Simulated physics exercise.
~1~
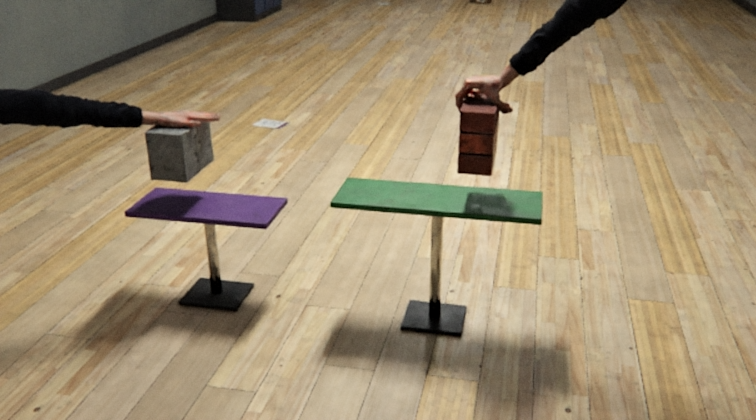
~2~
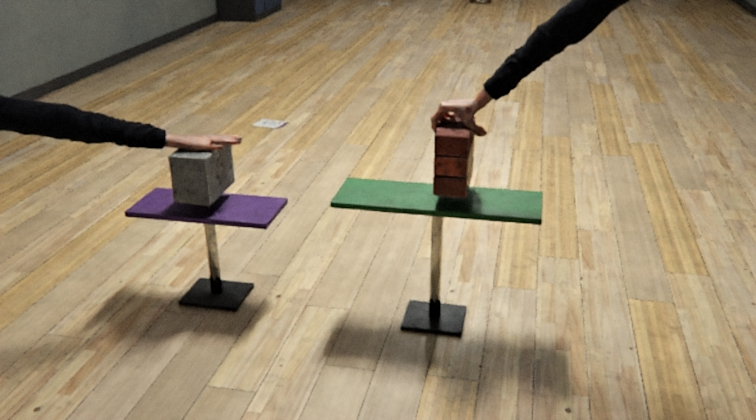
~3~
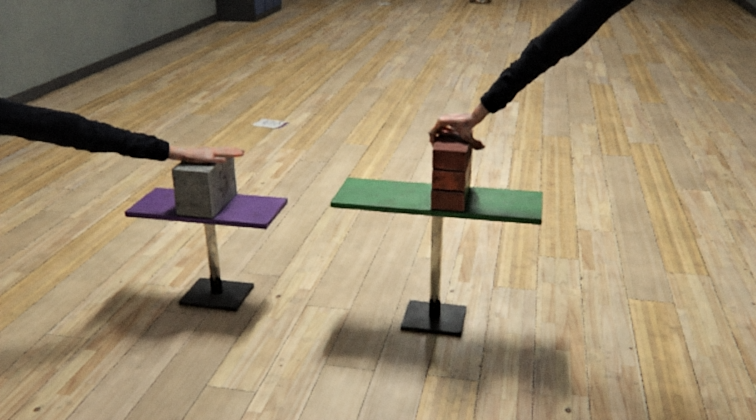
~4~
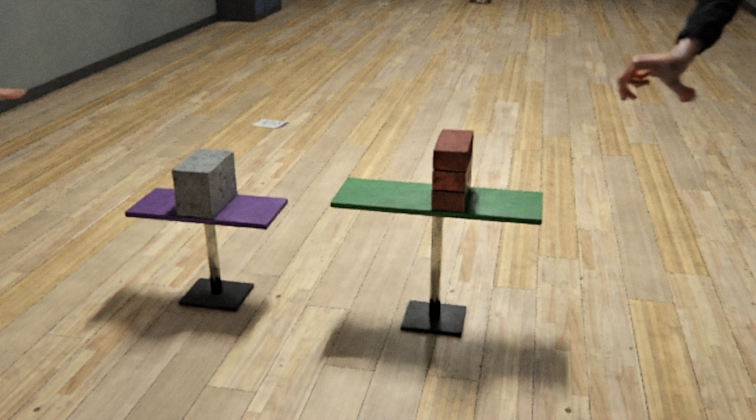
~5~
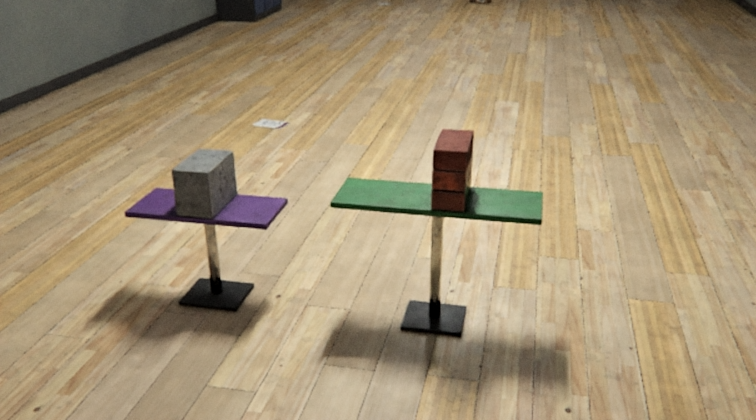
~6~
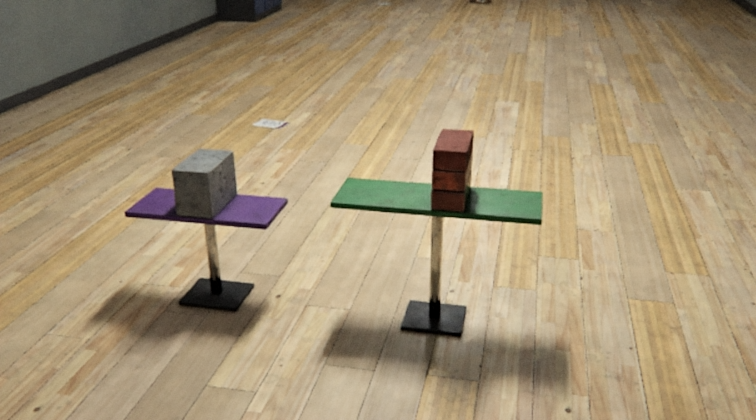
In a room with a wooden floor, two hands lowered a gray block onto a small purple stand and a stack of red bricks onto a green side table, then let go and drew away, leaving both loads upright and steady.
